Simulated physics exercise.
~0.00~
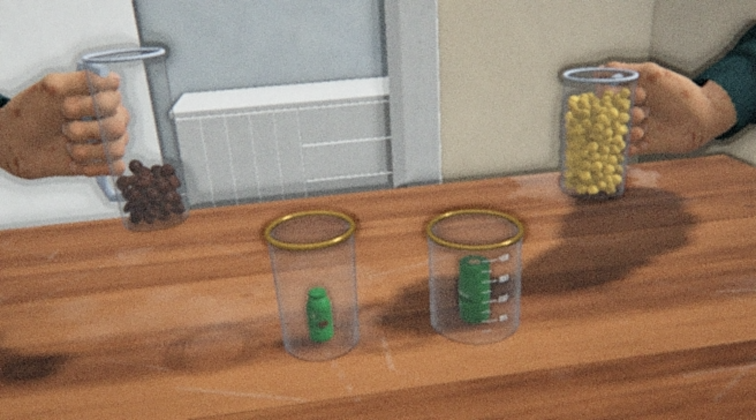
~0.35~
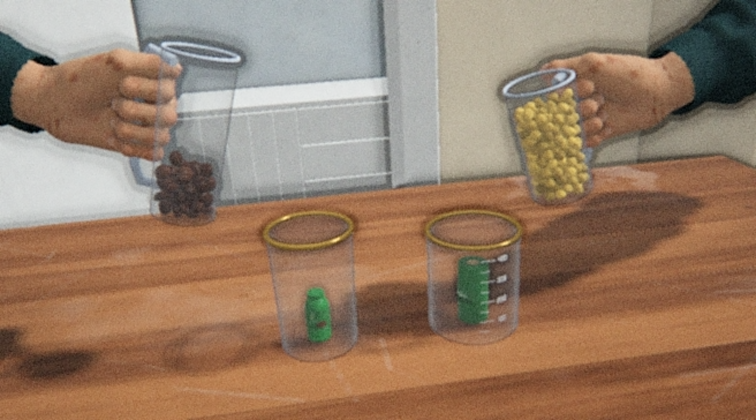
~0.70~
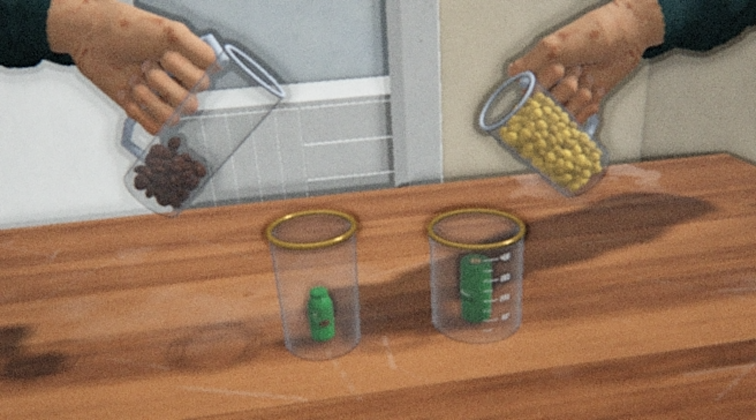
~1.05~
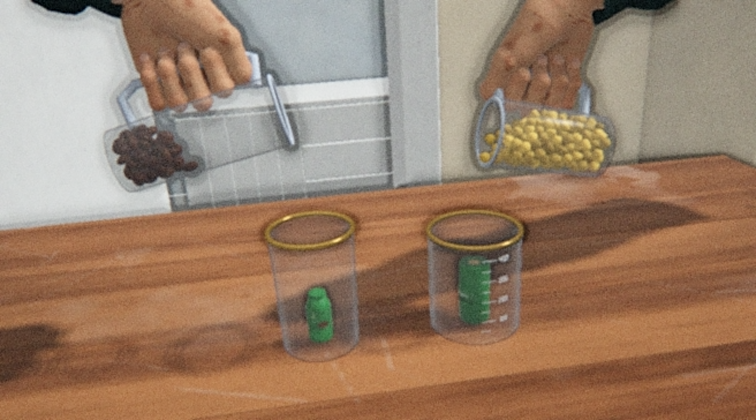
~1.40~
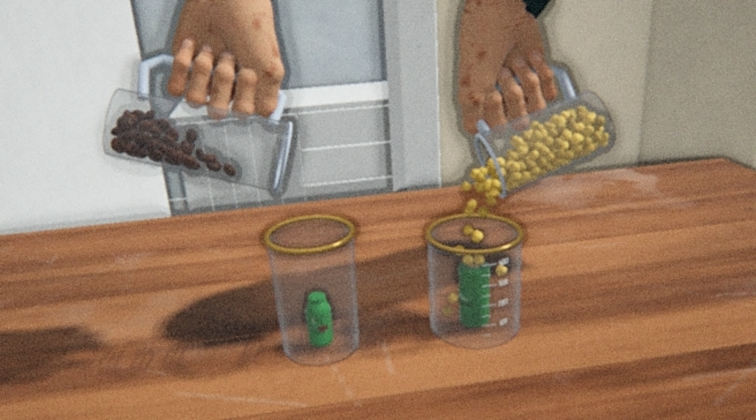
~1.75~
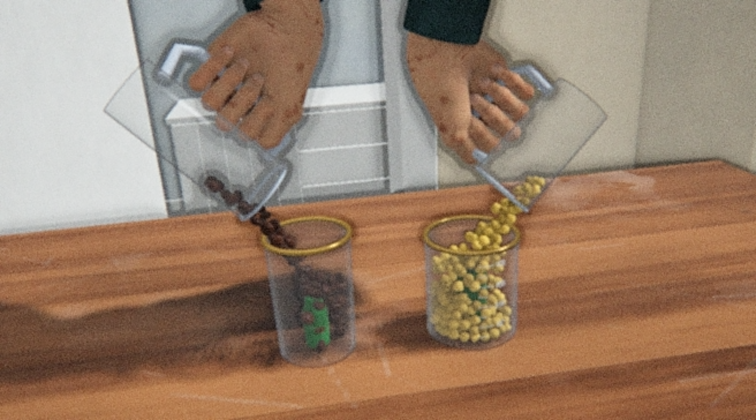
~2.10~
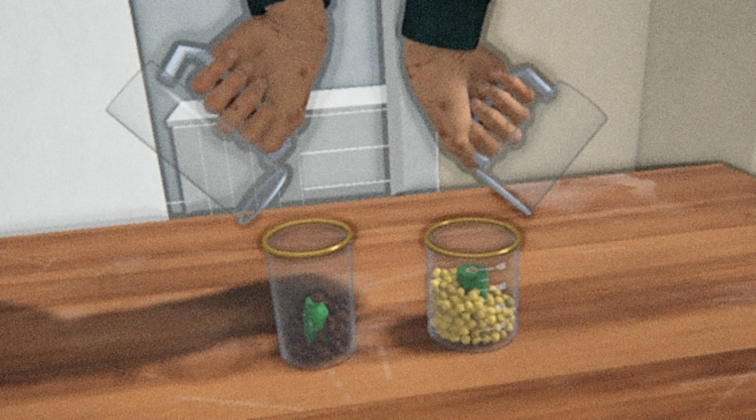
At first, two hands hold clear cups at either side of a wooden table, the left one with dark brown pieces and the right one with yellow pieces, behind two gold-rimmed containers that each hold a small green object. The hands bring the cups inward and tip them onto their sides. The yellow pieces start falling into the right container first, while the brown ones slide along their cup. Both cups then tip further, and brown pieces pour into the left container too. Finally the upturned cups are empty, and both green objects still show among the settled pieces.
